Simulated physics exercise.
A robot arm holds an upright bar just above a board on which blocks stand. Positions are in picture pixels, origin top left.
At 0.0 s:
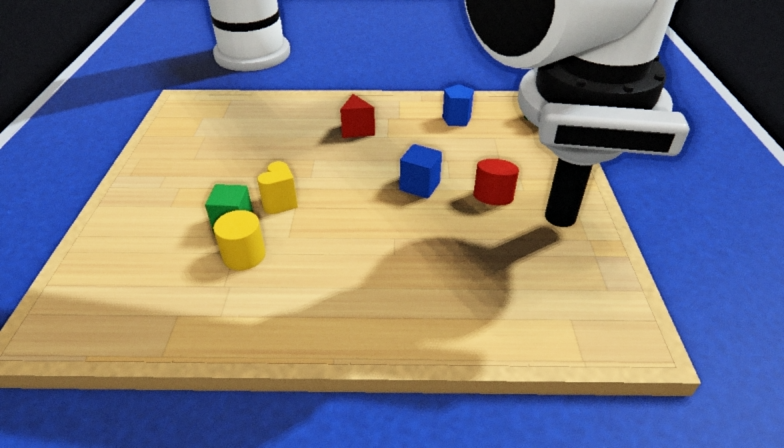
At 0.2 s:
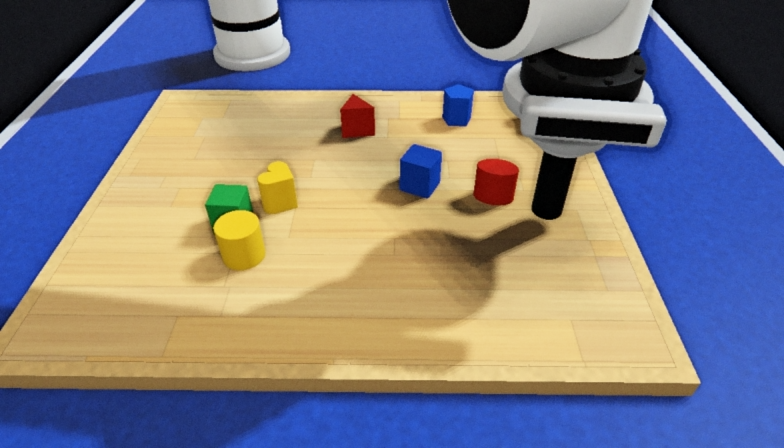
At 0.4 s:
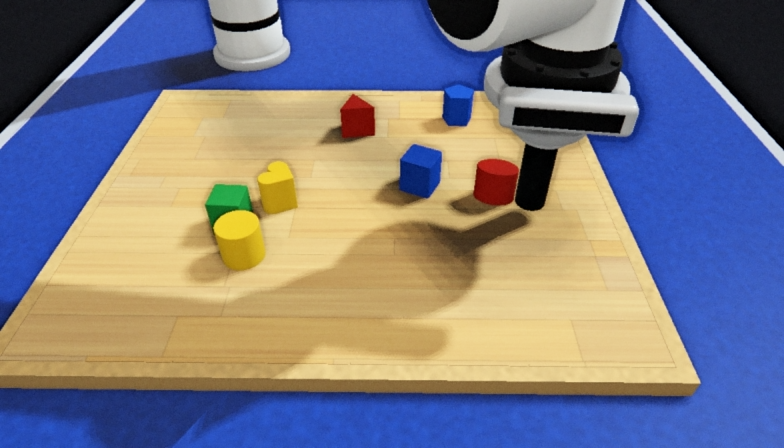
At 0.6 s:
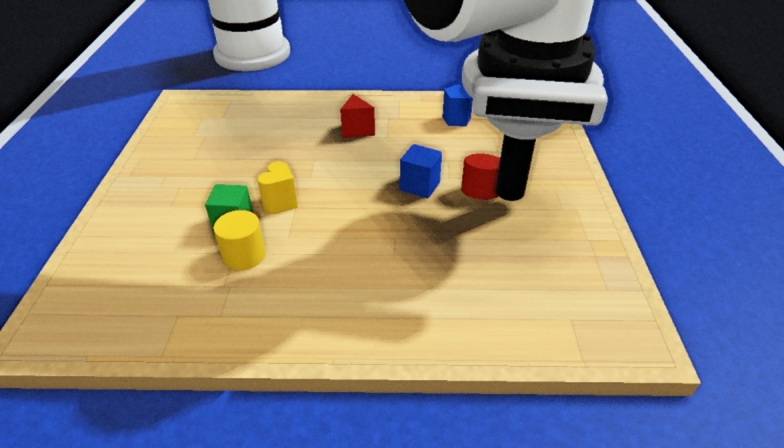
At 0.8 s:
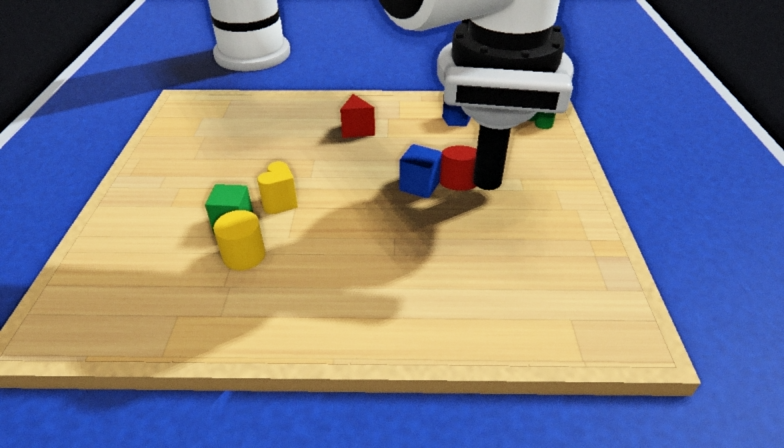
On a wooden board scattered with colored blocks, a robot arm moved its black bar leftward and slightly away until it met the red round block, then pushed it up beside the blue cube.
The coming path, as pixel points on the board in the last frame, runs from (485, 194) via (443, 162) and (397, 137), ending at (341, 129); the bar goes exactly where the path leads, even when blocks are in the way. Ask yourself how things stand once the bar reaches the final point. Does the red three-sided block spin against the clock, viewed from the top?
I believe not.
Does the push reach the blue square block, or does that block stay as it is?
That block is going to get moved.
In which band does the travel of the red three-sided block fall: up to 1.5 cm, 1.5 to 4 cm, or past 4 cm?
It ends over 4 cm away.
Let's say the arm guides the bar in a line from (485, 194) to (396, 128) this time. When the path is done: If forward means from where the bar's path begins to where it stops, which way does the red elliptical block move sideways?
To the path's left.
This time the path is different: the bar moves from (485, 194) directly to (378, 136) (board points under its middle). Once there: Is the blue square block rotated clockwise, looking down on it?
Short answer: No.
What follows on the original path. One third of the way, bar at (442, 149); blue square block at (405, 154), turned 60° anticlockwise; red elliptical block at (416, 131), turned 70° anticlockwise.
Two thirds of the way, bar at (396, 125); blue square block at (405, 154), turned 60° anticlockwise; red elliptical block at (400, 126).
At the end, bar at (340, 117); red three-sided block at (318, 96), turned 50° clockwise; blue square block at (405, 154), turned 60° anticlockwise; blue pentagon in place; red elliptical block at (400, 126), turned 150° anticlockwise.
